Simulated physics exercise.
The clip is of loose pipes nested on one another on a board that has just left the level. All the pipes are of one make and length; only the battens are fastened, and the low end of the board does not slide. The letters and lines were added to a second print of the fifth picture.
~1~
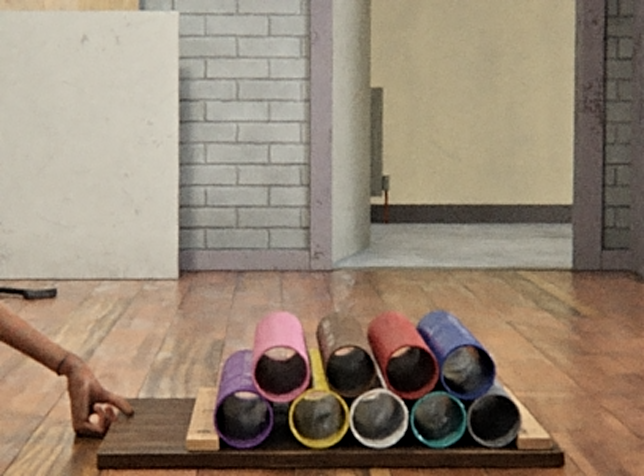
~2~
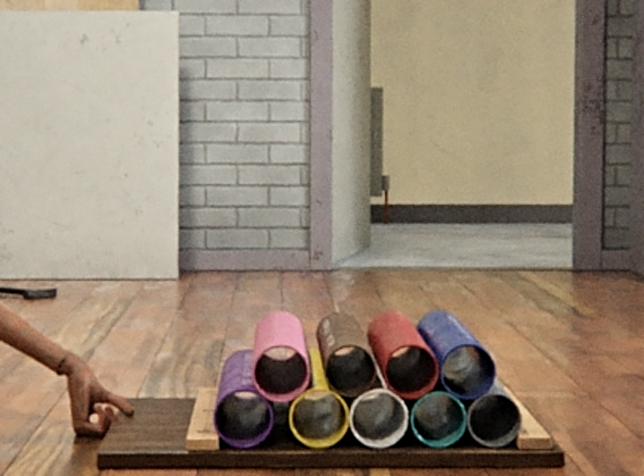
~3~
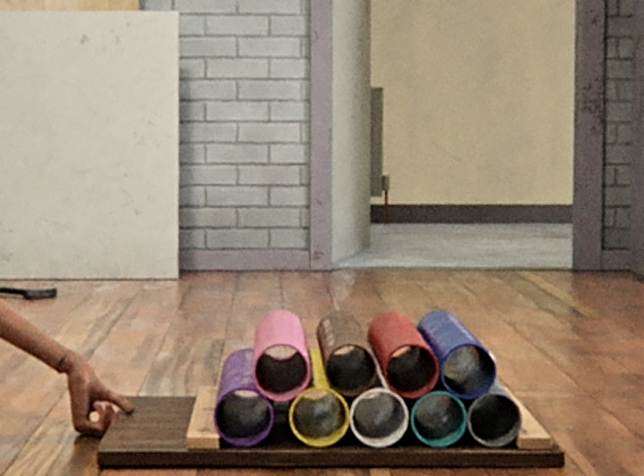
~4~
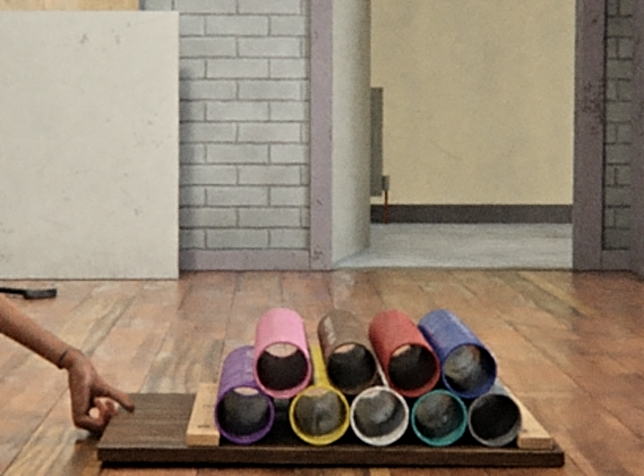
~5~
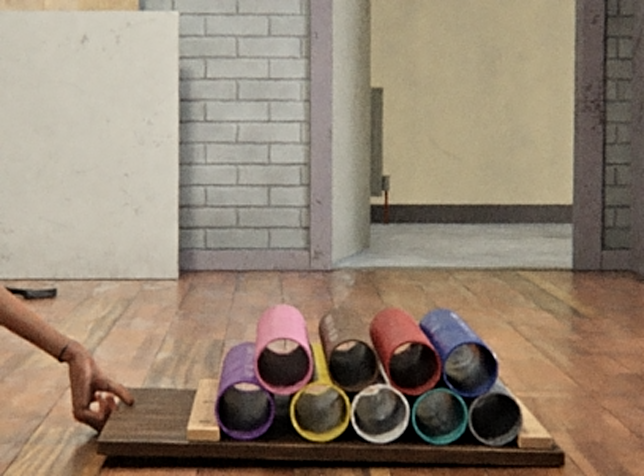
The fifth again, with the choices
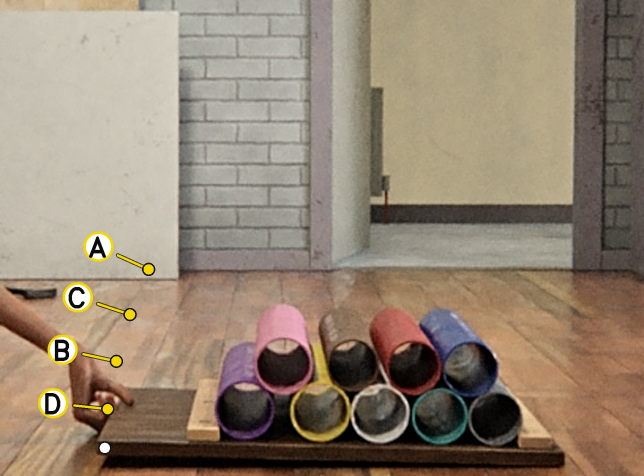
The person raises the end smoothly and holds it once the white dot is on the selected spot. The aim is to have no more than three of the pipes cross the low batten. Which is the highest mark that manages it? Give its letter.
The highest mark that will do is A.
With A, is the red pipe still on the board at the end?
The red pipe: Yes.
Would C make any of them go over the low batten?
No, at C.
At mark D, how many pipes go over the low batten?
The count is none.
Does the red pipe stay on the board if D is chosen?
The red pipe: Yes.
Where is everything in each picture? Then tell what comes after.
In the first picture, grey pipe (494, 420); pink pipe (281, 373); brown pipe (350, 371).
In the second picture, brown pipe (350, 371); red pipe (411, 371).
In the third picture, board (326, 422); purple pipe (244, 417); white pipe (379, 417).
In the fourth picture, board (326, 420); purple pipe (244, 414); yellow pipe (320, 415).
In the fifth picture, board (327, 418); purple pipe (245, 410); yellow pipe (321, 411).
On the copy, A at (148, 269); B at (116, 361); C at (130, 315); D at (108, 409); the white dot at (105, 448).
On A. First, board at 16°.
Then, board at 25°.
Finally, board at 25°, none over the low batten.
By contrast, B none over the low batten; C none over the low batten; D none over the low batten.
